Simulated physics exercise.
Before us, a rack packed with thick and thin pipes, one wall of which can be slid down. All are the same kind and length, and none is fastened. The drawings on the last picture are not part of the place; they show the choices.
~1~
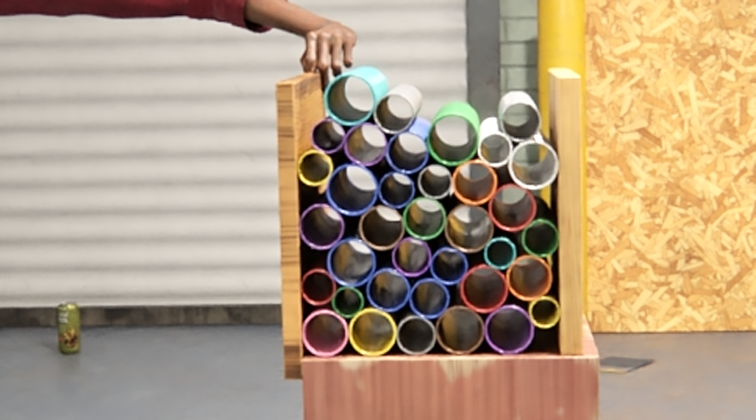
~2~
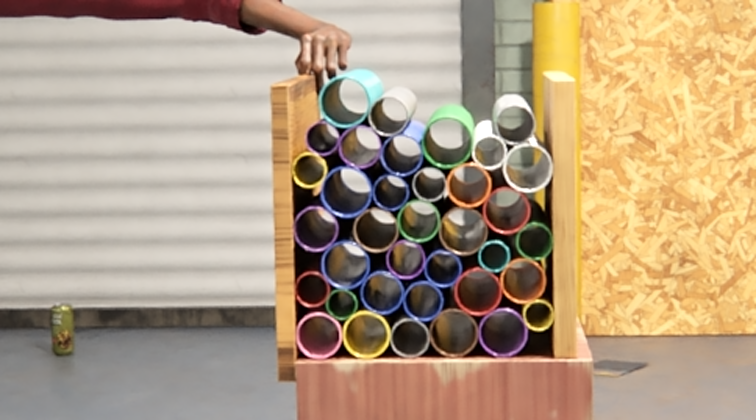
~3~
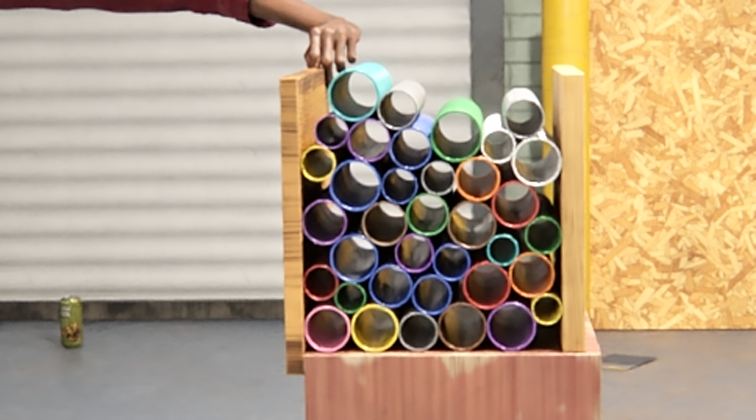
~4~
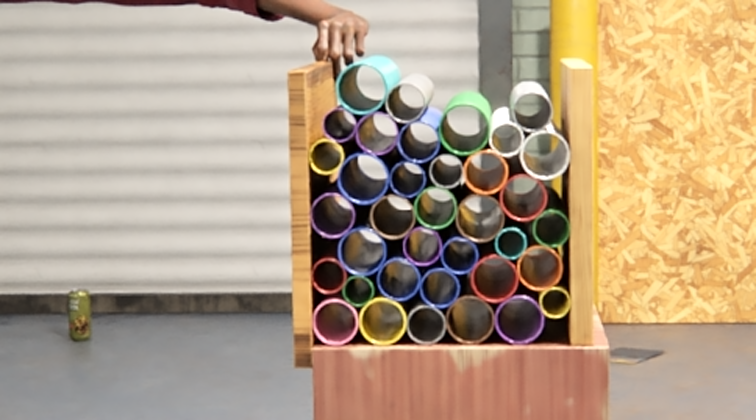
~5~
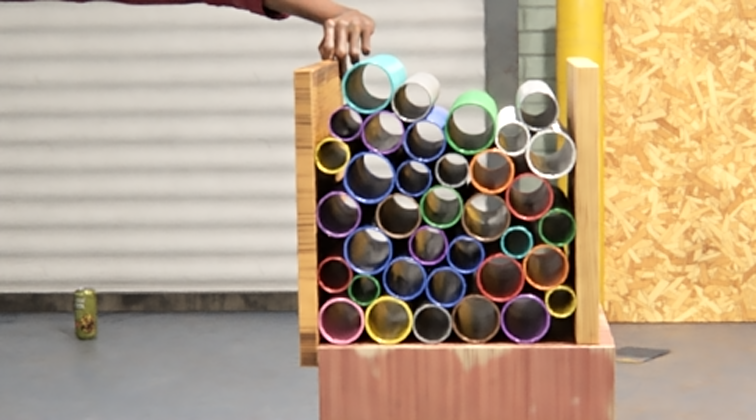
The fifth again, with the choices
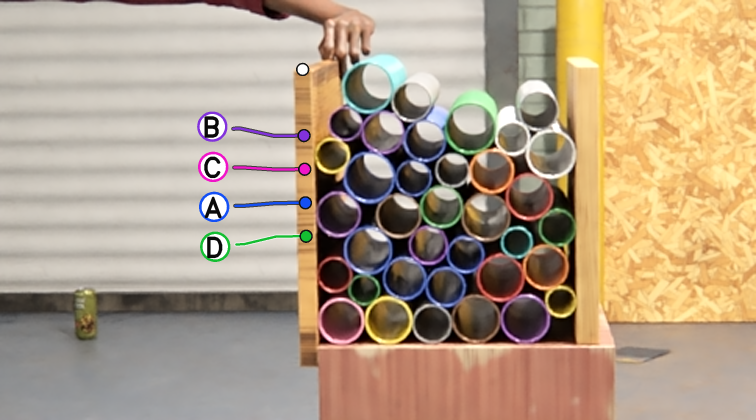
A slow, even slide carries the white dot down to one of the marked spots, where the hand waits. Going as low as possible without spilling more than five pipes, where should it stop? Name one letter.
It can be let down to D.
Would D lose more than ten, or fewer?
At D, fewer than ten.
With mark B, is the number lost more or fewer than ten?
At B, fewer than ten.
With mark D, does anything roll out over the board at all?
Yes, at D.
On the marked copy, A at (305, 203); B at (304, 135); C at (305, 169); D at (306, 236); the white dot at (303, 69).
With D. Early on, top of the board (314, 143).
Further on, top of the board (316, 226).
At the end, top of the board (316, 235), three out over the board.
As for the rest, A three out over the board; B none out over the board; C one out over the board.
